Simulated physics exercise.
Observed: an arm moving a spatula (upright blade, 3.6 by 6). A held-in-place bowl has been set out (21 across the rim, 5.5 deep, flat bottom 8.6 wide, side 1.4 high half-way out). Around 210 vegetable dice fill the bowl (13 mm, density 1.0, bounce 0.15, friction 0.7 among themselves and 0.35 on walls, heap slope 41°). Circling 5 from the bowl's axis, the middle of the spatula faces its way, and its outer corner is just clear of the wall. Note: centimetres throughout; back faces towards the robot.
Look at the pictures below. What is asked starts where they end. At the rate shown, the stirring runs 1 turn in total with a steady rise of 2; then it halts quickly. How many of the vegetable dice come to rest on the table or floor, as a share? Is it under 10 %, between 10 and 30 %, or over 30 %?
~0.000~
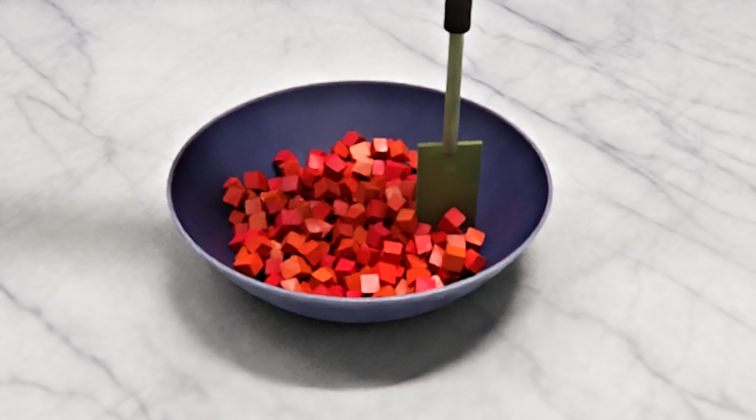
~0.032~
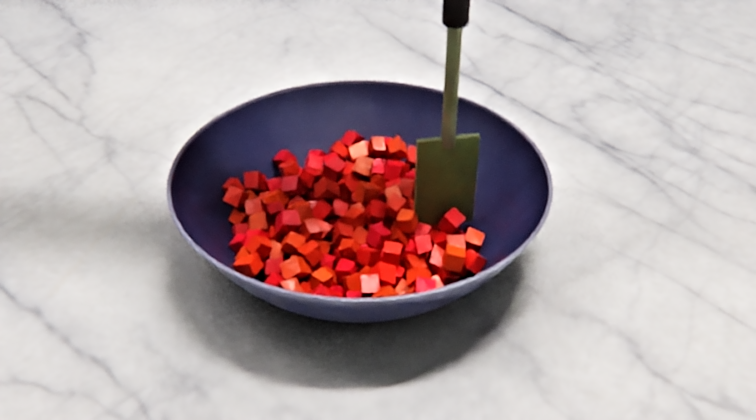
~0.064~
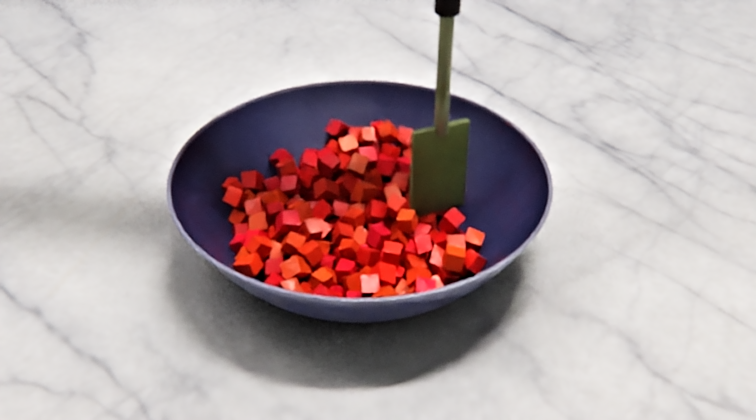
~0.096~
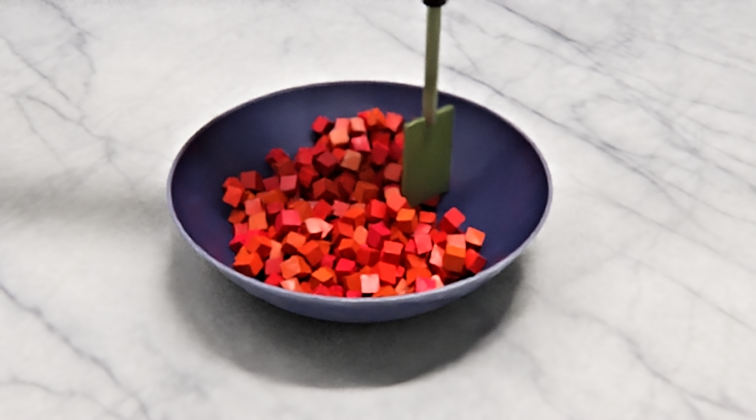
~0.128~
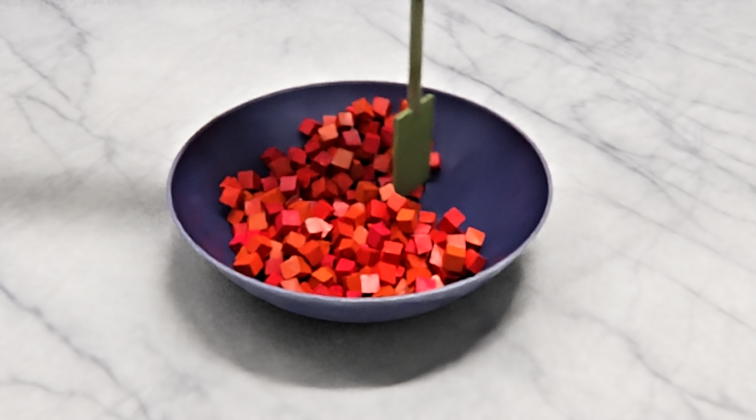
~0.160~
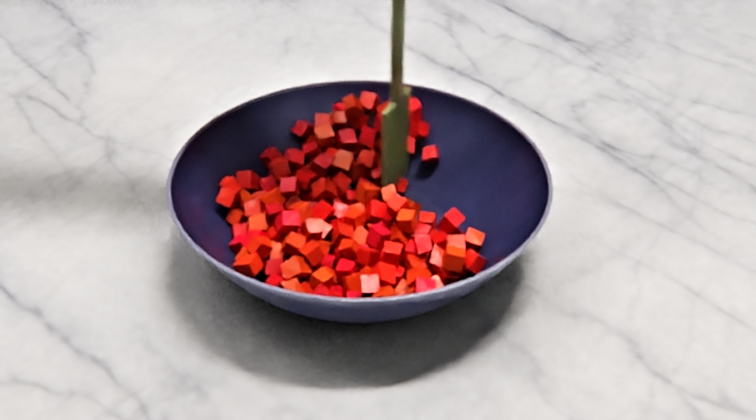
Under 10 %.
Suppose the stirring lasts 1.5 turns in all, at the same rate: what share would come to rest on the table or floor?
It would be around 10 per cent.
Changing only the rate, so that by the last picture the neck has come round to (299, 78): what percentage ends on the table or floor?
It comes to around 25 percent.
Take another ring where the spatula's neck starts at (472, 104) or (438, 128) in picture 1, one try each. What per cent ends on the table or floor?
Near 5 and 0 in a hundred, one try each.
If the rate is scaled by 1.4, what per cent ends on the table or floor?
Some 5 per cent.
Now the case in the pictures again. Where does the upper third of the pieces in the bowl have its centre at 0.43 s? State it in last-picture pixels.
Roughly at (259, 243).
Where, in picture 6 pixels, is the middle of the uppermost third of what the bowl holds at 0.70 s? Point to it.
I'd put it close to (451, 237).
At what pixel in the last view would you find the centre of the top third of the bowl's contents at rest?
Estimated centre: (442, 186).
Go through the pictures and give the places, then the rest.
The spatula neck at (451, 120), 0° round; upper third of the load around (346, 216), from x 230 to 475, top at y 140; 210 in the bowl, in the first frame.
The spatula neck at (450, 114), 6° round; upper third of the load around (346, 213), from x 230 to 475, top at y 140, in the second frame.
The spatula neck at (442, 103), 19° round; upper third of the load around (349, 204), from x 230 to 475, top at y 130, in the third frame.
The spatula neck at (430, 92), 33° round; upper third of the load around (351, 197), from x 230 to 475, top at y 120, in the fourth frame.
The spatula neck at (415, 84), 47° round; upper third of the load around (347, 189), from x 230 to 475, top at y 110, in the fifth frame.
The spatula neck at (397, 77), 60° round; upper third of the load around (343, 186), from x 230 to 475, top at y 95; 210 in the bowl, in the sixth frame.
After 0.43 s, 177° round, highest piece 6 above the table; 210 in the bowl.
After 0.70 s, 293° round, highest piece 6 above the table; 208 in the bowl, 2 on the table or floor.
After 1.03 s, 0° round, highest piece 6 above the table; 208 in the bowl, 2 on the table or floor.
After 1.73 s, 0° round, highest piece 6 above the table; 208 in the bowl, 2 on the table or floor.
In the end, 208 in the bowl, 2 on the table or floor. That is 1 % on the table or floor.
